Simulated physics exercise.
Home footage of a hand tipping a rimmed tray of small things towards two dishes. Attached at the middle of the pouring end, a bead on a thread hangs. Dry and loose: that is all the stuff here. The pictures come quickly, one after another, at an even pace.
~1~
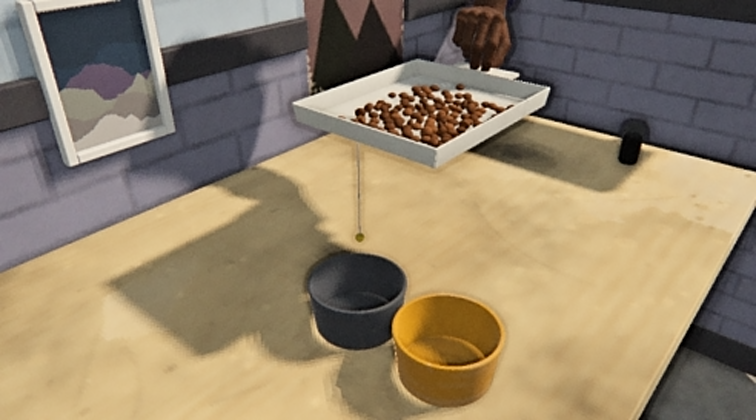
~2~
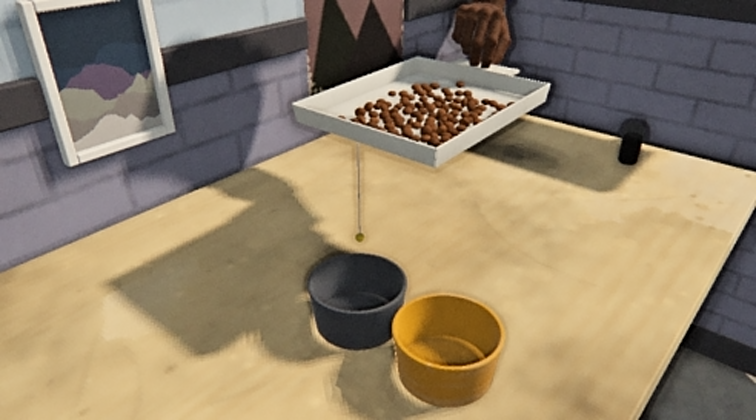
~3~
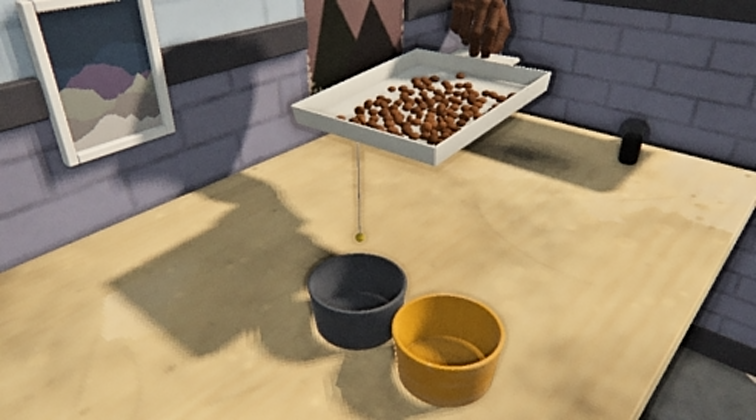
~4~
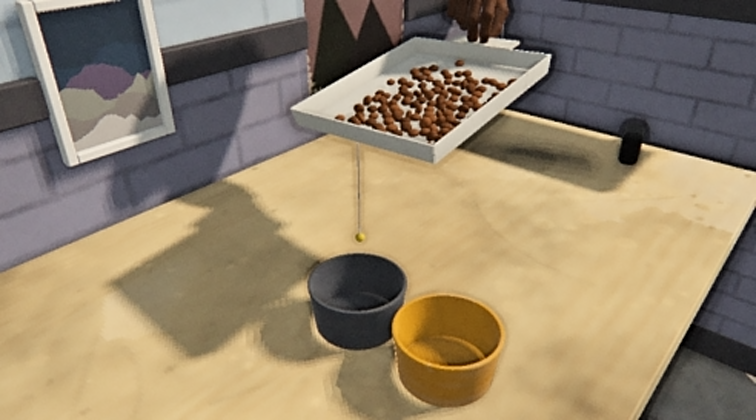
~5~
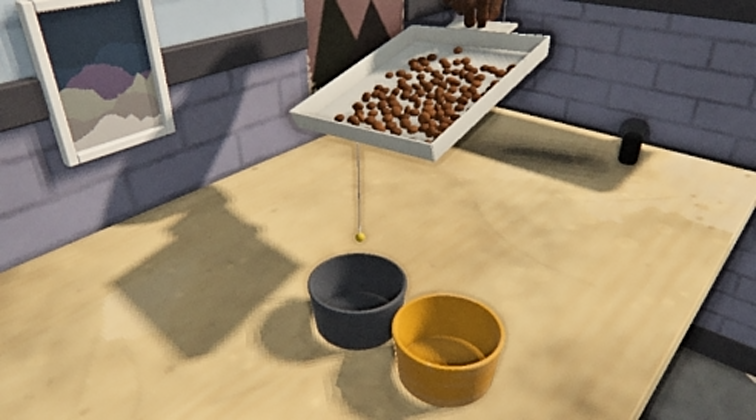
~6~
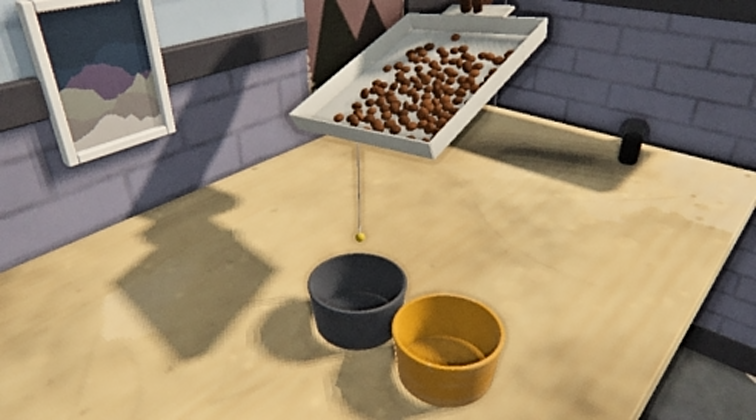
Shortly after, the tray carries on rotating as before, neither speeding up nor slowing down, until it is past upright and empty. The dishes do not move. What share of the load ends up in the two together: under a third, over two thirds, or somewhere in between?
Over two thirds lost.
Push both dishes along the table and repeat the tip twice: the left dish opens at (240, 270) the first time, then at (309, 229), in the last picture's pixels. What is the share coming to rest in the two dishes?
Roughly 10% on the first try and 60% on the second.
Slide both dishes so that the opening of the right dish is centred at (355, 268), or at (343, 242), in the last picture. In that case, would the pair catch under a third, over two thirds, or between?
Above two thirds; in the middle band.
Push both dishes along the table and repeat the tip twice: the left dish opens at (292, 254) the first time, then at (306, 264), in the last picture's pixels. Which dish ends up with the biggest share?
Tries in order: The one to the left, the one to the left.
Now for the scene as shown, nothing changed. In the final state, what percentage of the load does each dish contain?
Left dish near 20 in a hundred; right dish near 0.
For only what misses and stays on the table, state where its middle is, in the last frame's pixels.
Centre, final frame: Roughly (281, 274).
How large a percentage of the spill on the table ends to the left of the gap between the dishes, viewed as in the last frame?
It comes out at roughly 100 percent.
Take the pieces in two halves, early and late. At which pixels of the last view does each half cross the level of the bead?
Points: About (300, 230), then about (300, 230).
Shortly afterwards, tray tipped steeply; the whole lot on the tray.
Next, tray tipped right over; near half on the tray; a little in the left dish; near a quarter outside both; near a quarter in the air.
Some moments later, tray tipped past a quarter turn; near a quarter in the left dish; the bulk outside both; only a few in the air.
In the end, tray tipped past a quarter turn; none at all in the right dish; near a quarter in the left dish; the bulk outside both.
